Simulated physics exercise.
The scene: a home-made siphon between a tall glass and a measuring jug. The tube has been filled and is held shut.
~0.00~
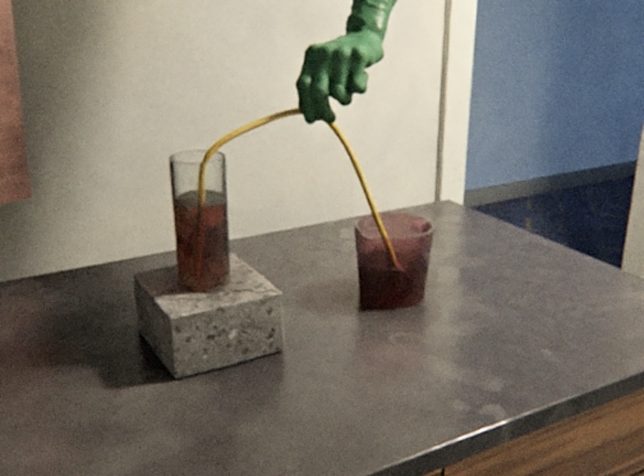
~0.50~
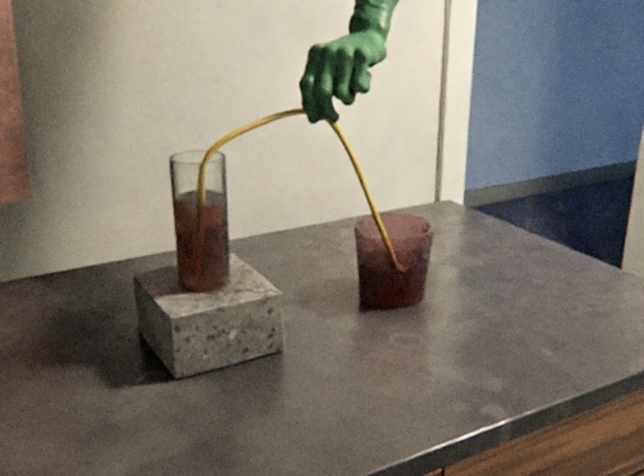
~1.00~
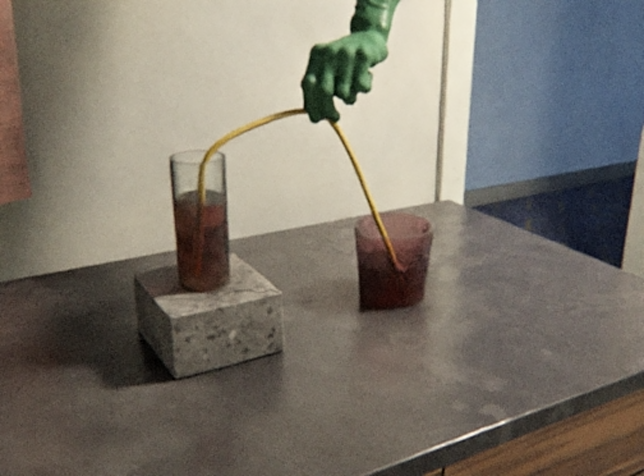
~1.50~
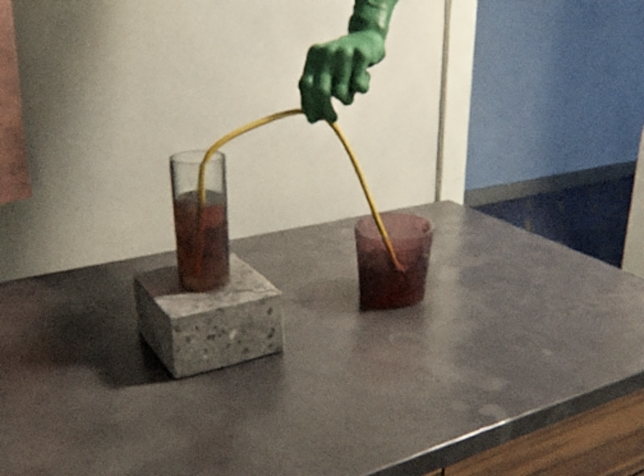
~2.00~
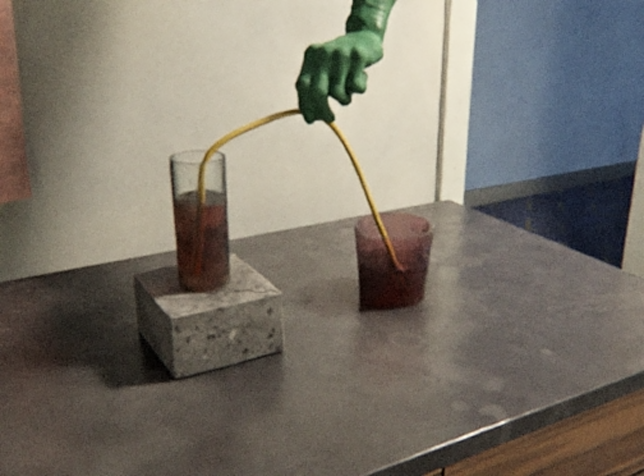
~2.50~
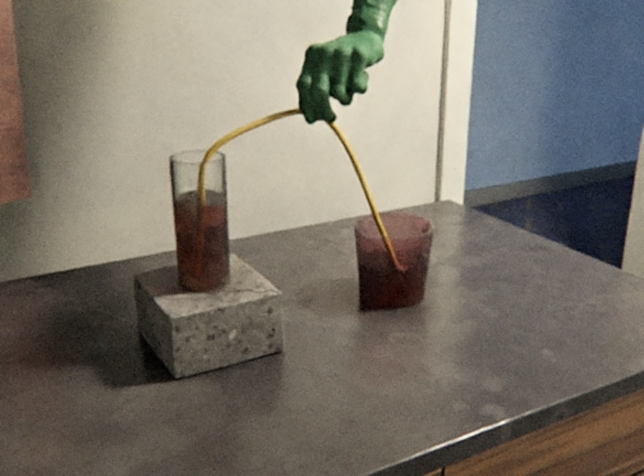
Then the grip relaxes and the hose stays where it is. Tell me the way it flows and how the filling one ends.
The tea goes towards the right one; the receiving one stays below its rim.
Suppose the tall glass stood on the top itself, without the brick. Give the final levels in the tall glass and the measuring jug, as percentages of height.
In turn 40 and 60 per cent.
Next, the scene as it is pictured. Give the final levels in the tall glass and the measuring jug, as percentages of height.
About 10 and 80 per cent.
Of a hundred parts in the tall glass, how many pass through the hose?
Roughly 85 per cent.
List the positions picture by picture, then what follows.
In the first picture, nothing flows; tall glass (201, 218) about two thirds full, up on the brick; measuring jug (393, 258) about half full, on the top itself.
In the second picture, fingers on the hose; tall glass about two thirds full, surface at (200, 201); measuring jug about half full, surface at (393, 260).
In the third picture, still shut; tall glass (201, 218) about two thirds full; measuring jug (393, 258) about half full.
In the fourth picture, the hose is pinched; tall glass about two thirds full, surface at (200, 201); measuring jug about half full, surface at (393, 260).
In the fifth picture, nothing flows; tall glass (201, 218) about two thirds full, up on the brick; measuring jug (393, 258) about half full, on the top itself.
In the sixth picture, fingers on the hose; tall glass about two thirds full, surface at (200, 201); measuring jug about half full, surface at (393, 260).
By 8.0 s, the tall glass is about half full; the measuring jug is about two thirds full.
By 20.0 s, the tall glass is about a quarter full; the measuring jug is about three quarters full.
By 45.0 s, the tall glass is nearly empty; the measuring jug is about three quarters full.
